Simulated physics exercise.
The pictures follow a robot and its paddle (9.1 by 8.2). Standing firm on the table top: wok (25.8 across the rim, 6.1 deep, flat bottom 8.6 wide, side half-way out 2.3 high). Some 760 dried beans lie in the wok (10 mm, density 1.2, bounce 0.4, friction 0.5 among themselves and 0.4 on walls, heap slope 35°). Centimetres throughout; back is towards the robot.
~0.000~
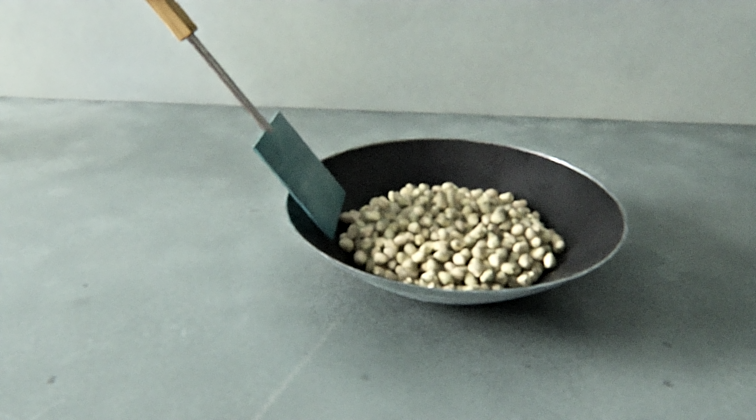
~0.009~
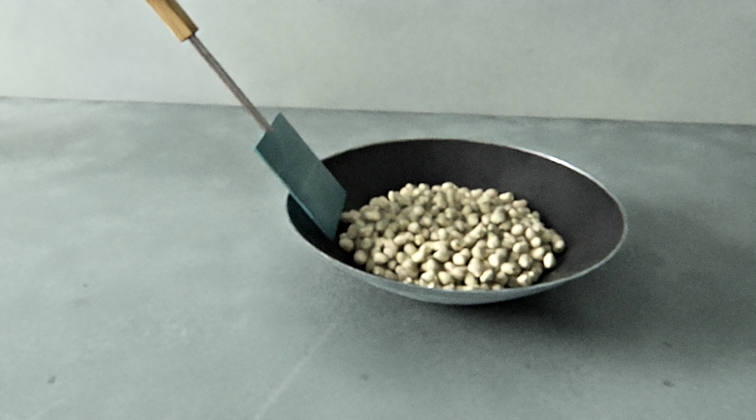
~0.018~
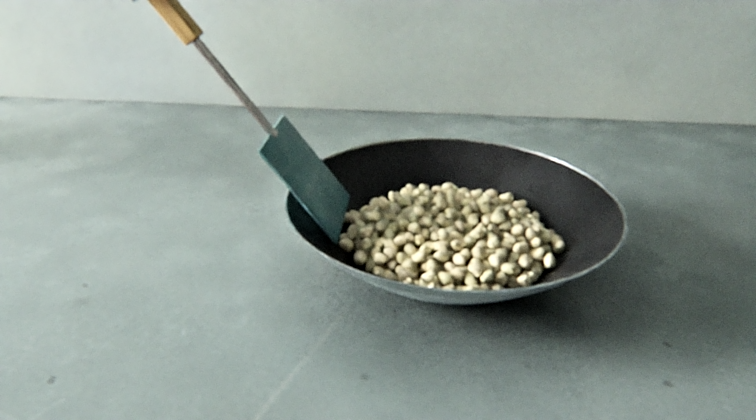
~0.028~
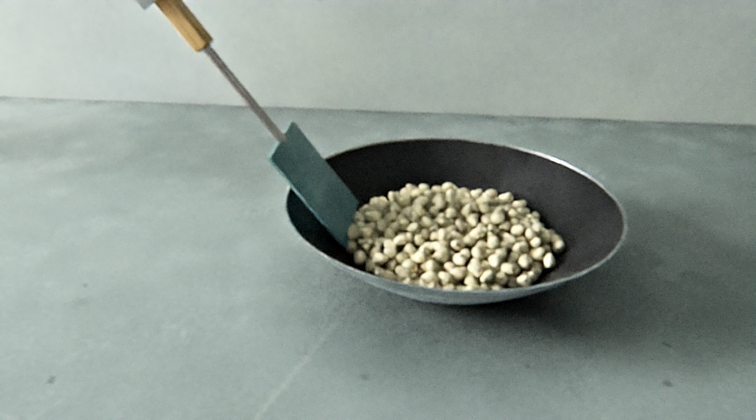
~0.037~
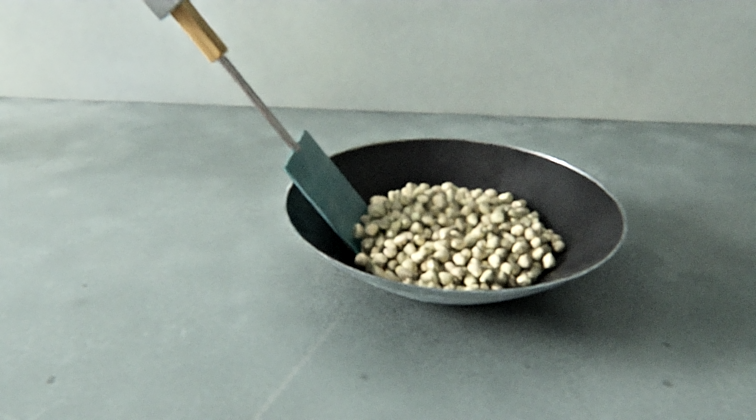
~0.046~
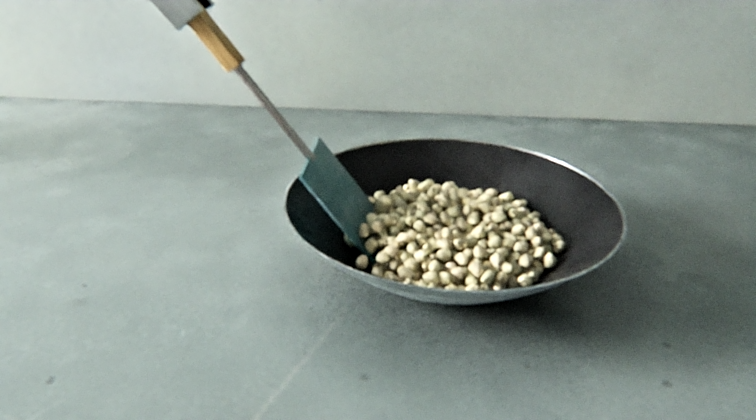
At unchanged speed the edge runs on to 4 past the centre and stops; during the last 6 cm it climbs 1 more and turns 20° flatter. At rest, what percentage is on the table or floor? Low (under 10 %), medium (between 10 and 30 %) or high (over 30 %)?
A medium share, between 10 and 30 %, ends on the table or floor.
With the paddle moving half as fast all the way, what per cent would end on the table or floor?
In that case some 0 per cent.
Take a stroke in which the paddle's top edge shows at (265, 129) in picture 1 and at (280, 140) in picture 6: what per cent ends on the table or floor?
Some 0 per cent.
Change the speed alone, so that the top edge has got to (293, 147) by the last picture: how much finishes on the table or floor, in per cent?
Some 5 per cent.
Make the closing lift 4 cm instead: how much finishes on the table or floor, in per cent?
About 25 per cent.
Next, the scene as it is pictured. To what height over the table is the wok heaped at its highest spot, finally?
About 7.5 cm.
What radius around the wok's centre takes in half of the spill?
About 22 cm.
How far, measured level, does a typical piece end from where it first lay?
Some 7 cm.
By 0.07 s, sloping 52°, highest piece 7 above the table; 758 in the wok.
By 0.09 s, sloping 46°, highest piece 9 above the table; 757 in the wok, 1 on the blade or in flight.
By 0.30 s, sloping 33°, highest piece 11 above the table; 657 in the wok, 74 on the table or floor, 27 on the blade or in flight.
By 1.35 s, sloping 33°, highest piece 7 above the table; 653 in the wok, 105 on the table or floor.
Final count, 653 in the wok, 105 on the table or floor. That is 14 % on the table or floor.
